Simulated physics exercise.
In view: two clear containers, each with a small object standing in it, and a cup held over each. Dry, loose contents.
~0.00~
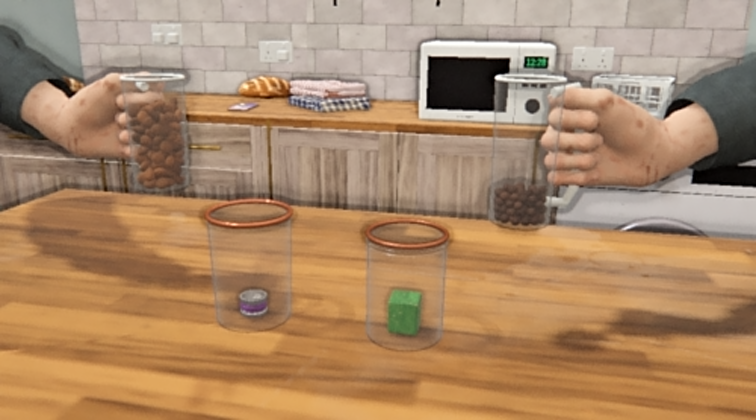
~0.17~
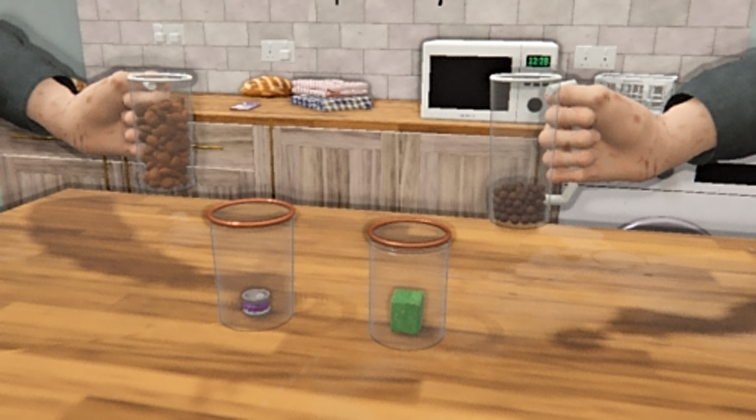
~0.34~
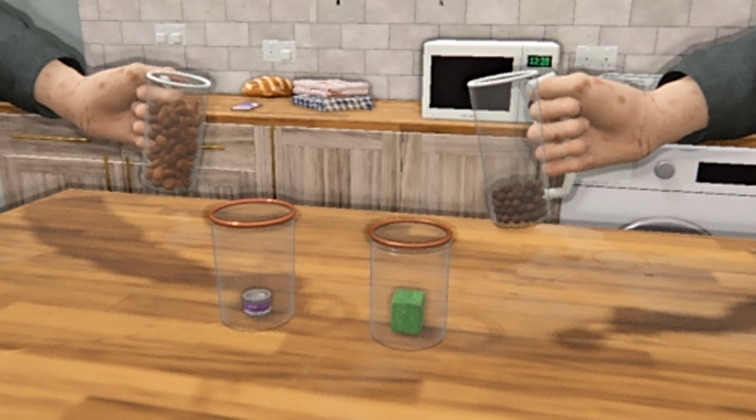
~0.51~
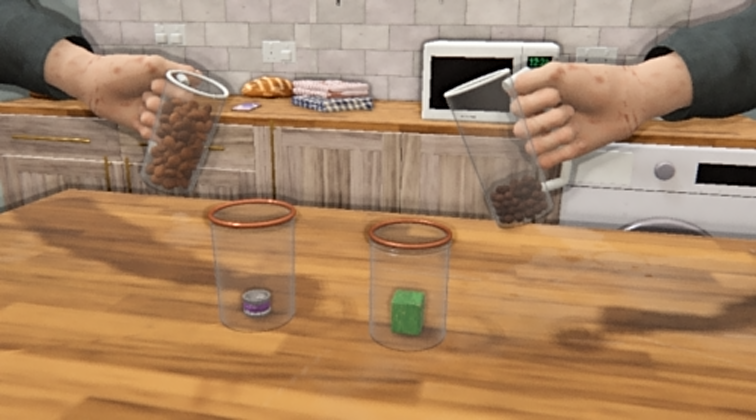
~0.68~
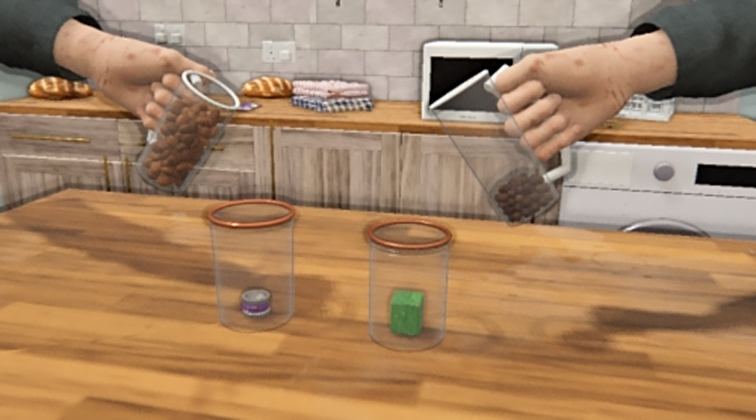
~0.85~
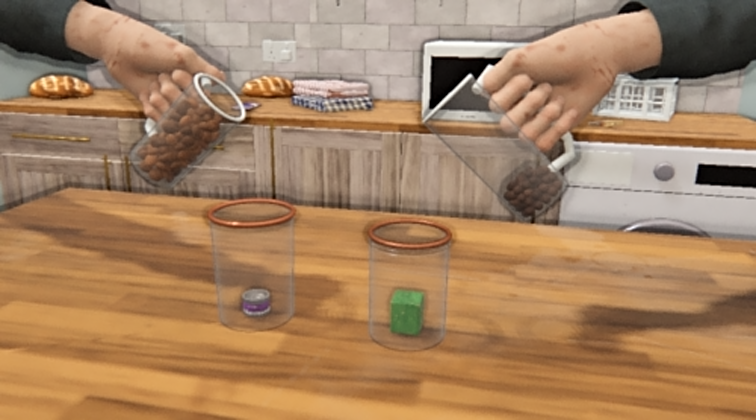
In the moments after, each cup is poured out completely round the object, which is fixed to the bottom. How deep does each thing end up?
One by one: Left object: Gets submerged. Right object: Peeks out.
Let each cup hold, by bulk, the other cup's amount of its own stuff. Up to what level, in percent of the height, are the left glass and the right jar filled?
I'd say some 20 percent on the left and some 55 on the right.
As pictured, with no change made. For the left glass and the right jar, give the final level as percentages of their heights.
Estimates: Left some 40; right some 25.
After 1.17 s, left glass empty, all of its cupful still in the cup; right jar empty, all of its cupful still in the cup.
After 1.57 s, left glass empty, all of its cupful still in the cup; right jar empty, all of its cupful still in the cup.
After 2.00 s, left glass nearly empty, about half of its cupful still in the cup; right jar nearly empty, about half of its cupful still in the cup.
At rest (2.9 s), left glass a third full (surface near (255, 273)), nothing beside it; right jar a quarter full (surface near (408, 303)), nothing beside it; the left thing is covered; the right thing is still showing.
